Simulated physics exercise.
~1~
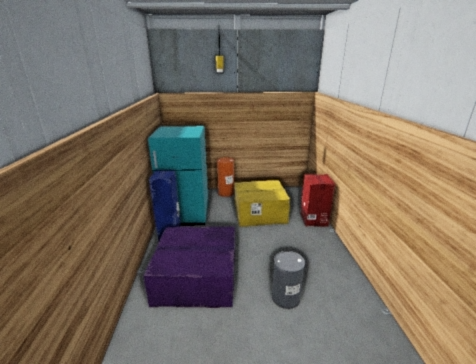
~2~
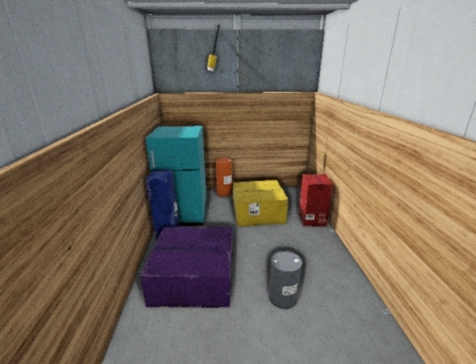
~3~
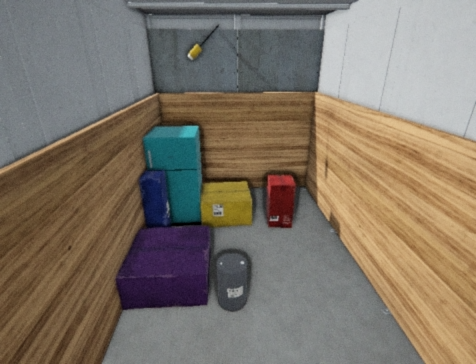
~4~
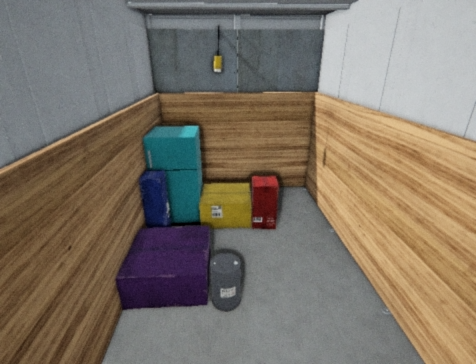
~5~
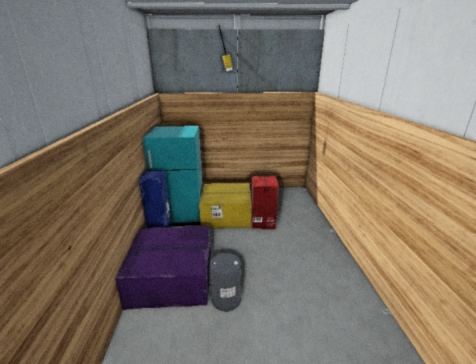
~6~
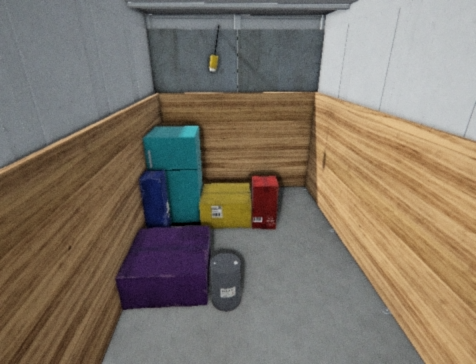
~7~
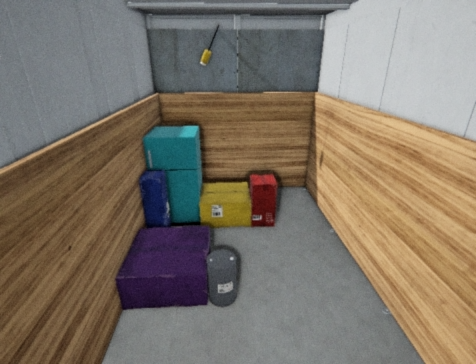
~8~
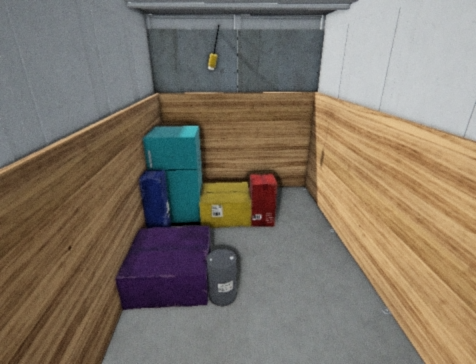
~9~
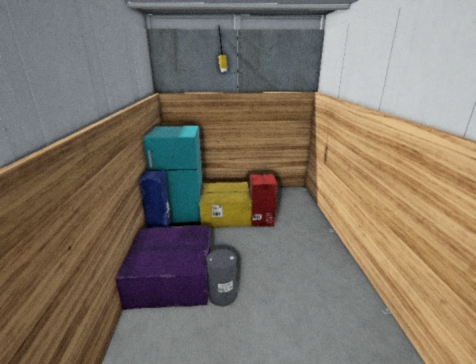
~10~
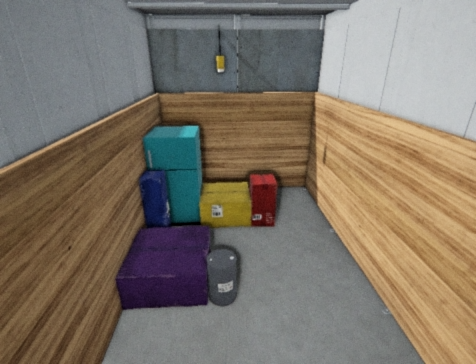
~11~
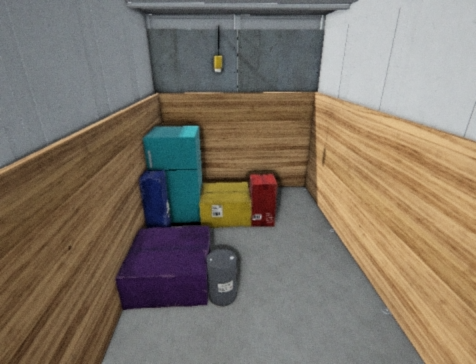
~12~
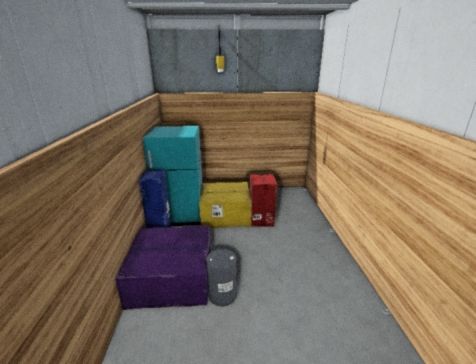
A tall turquoise appliance stands at the left of a van's load bay, seen from behind towards the front wall, with a blue box beside it and a purple box nearer. An orange canister, a yellow box and a red box sit farther back, and a grey canister stands in front, while a lamp hangs above. The lamp swings left as the purple, yellow and red boxes and the grey canister slide left, and the orange canister disappears from view. The red box and grey canister slide slightly farther left. Finally, the load rests bunched at the left, the grey canister still upright beside the purple box, as the lamp sways gently.
